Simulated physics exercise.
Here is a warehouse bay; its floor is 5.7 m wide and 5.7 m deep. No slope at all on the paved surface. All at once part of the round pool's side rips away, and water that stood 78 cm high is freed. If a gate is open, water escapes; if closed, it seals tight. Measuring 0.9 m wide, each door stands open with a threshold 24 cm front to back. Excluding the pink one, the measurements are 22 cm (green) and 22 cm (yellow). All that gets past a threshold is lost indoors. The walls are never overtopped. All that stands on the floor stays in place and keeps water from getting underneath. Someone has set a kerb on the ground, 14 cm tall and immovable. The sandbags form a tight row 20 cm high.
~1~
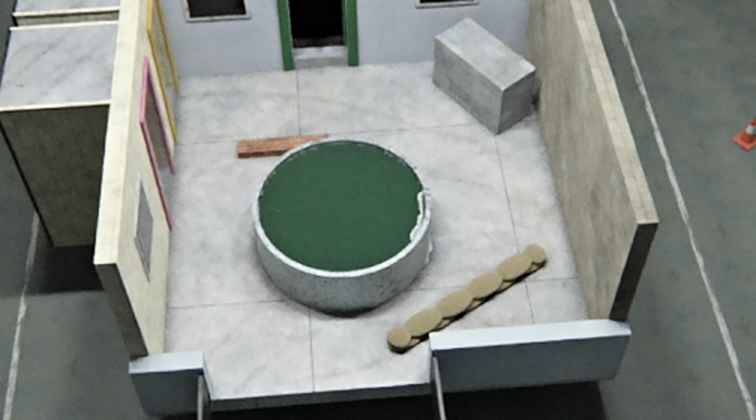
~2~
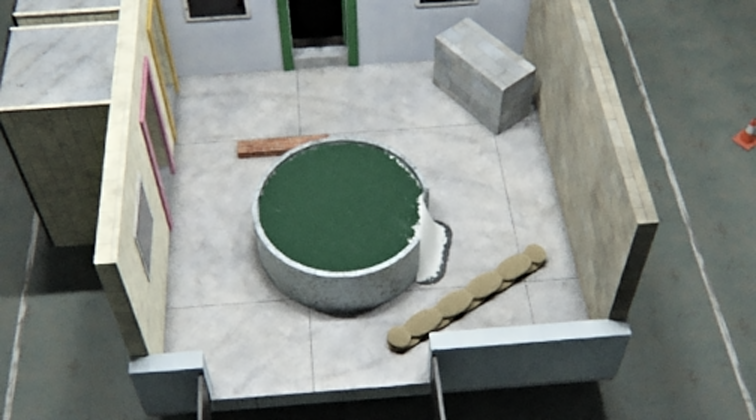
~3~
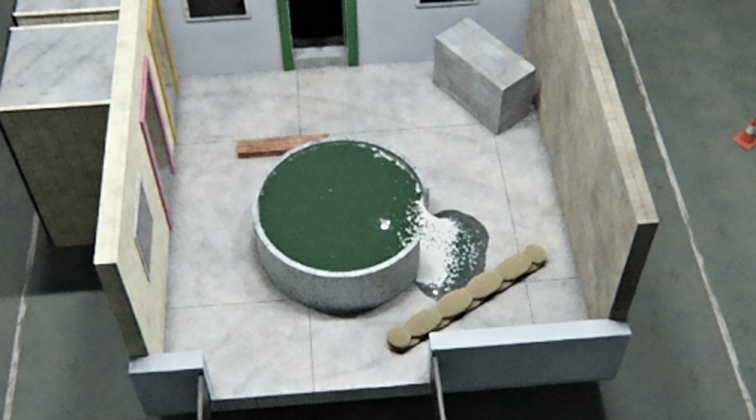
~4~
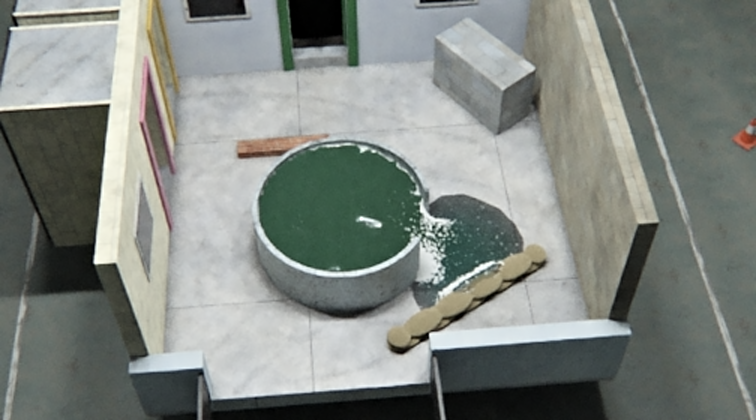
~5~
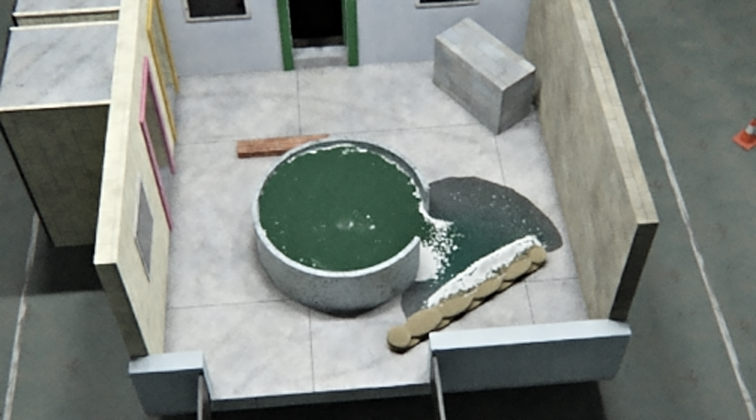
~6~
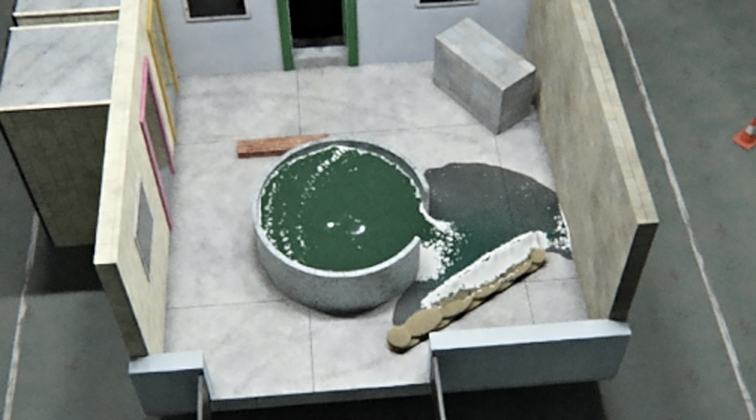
Green water spilling through a gap in the round pool's right side, spreading over the pale floor and foaming along a low kerb.
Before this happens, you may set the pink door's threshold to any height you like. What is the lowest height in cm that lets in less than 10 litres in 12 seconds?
6.5 cm.
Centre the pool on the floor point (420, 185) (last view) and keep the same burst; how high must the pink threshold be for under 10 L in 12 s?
It should be around 8.5 cm high.
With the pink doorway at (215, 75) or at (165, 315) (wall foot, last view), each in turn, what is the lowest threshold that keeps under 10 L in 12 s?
12.0 and 8.0 cm.
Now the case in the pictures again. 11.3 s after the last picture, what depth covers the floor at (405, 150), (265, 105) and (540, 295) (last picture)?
Approx. 4 / 10 / 10 cm.
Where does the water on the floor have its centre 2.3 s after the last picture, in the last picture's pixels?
My guess is close to (417, 234).
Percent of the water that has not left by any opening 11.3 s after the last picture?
Some 78 %.
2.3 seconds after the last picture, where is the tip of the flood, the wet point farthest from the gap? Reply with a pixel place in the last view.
Lab note: Front tip approx. at (518, 59).
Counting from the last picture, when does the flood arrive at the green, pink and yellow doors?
Times: Green = 2.6 s, pink = 4.0 s, yellow = 4.0 s.
Then, 0.7 s after the last picture water covers 25 % of the floor, deepest (48 cm) near (480, 281); it has not reached the pink door.
Then, 2.3 s after the last picture water covers 50 % of the floor, deepest (38 cm) near (512, 133); it has not reached the pink door.
Then, 11.3 s after the last picture water covers 95 % of the floor, deepest (12 cm) near (163, 387); 8 cm at the pink door, 0 litres in over its 22 cm threshold.
At the pink door as built, the water peaked near 9 cm, 5.9 s after the last picture.
Run again over the same 12 s with other heights there, 19 litres in over 5.5 cm, 4 litres over 7.5 cm. The limit of 10 litres is kept from about 6.5 cm up.
